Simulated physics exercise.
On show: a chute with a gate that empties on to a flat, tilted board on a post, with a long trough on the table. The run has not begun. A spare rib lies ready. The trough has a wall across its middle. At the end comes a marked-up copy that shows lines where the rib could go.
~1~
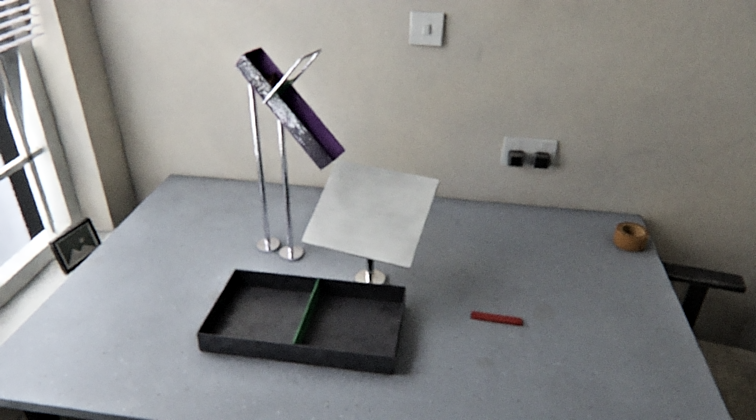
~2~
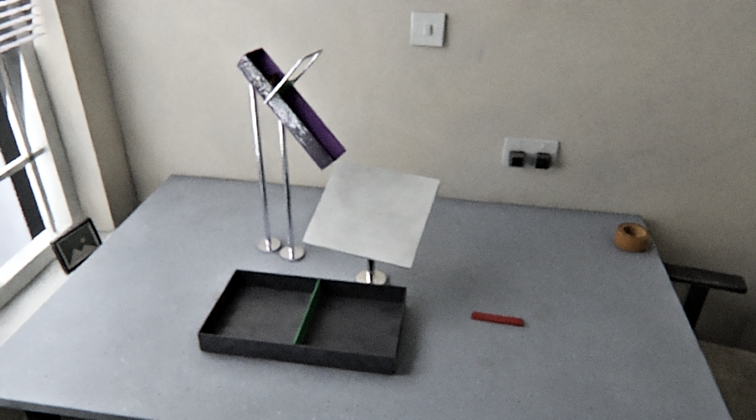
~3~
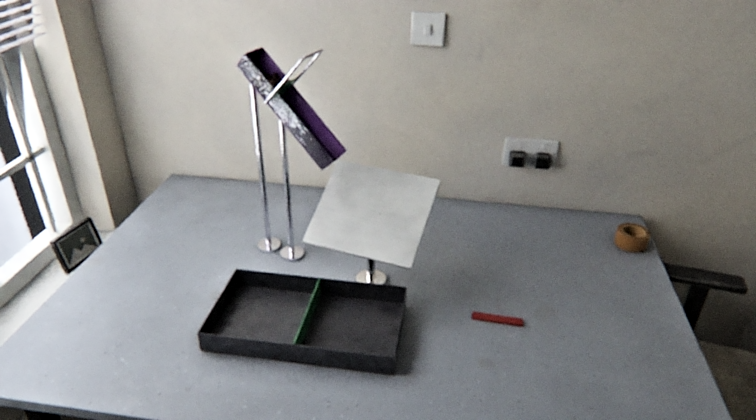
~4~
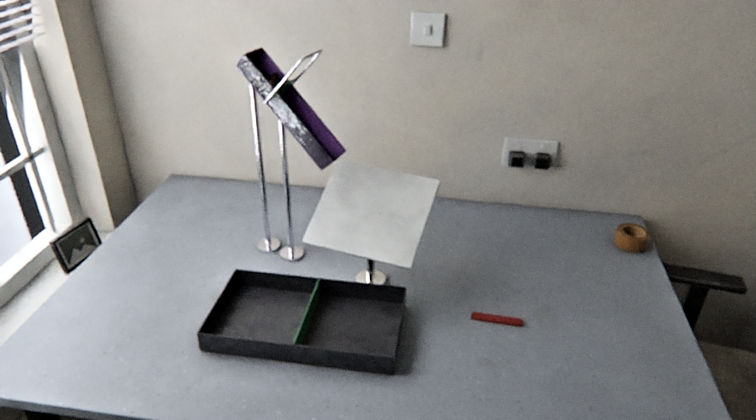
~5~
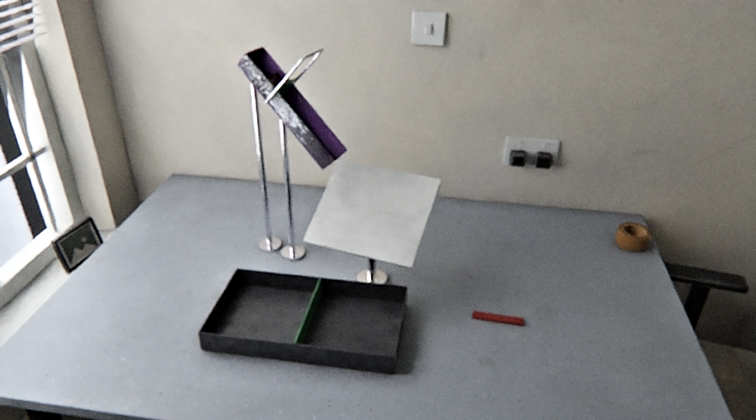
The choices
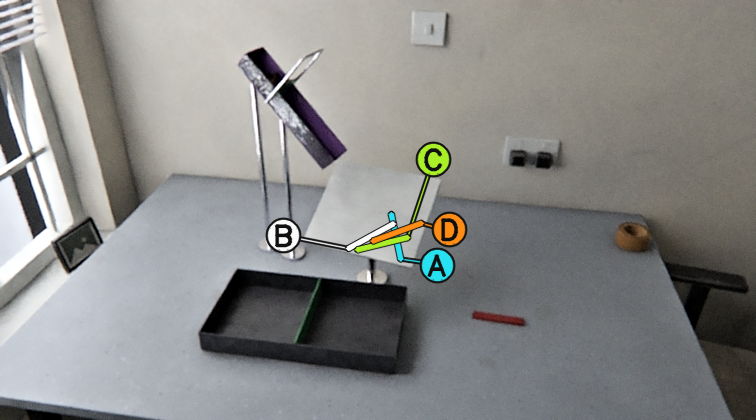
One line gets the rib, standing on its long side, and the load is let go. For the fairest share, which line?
Use line B.
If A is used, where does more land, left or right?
Right.
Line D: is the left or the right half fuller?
The right half.
On the marked copy, line A from (391, 214) to (400, 259); line B from (393, 223) to (348, 248); line C from (407, 237) to (357, 249); line D from (421, 223) to (373, 240).
For line A, of what is caught, a stray few in the left half, nearly all in the right.
For line B, of what is caught, about half in the left half, about half in the right.
For line C, of what is caught, a stray few in the left half, nearly all in the right.
For line D, of what is caught, none in the left half, all in the right.
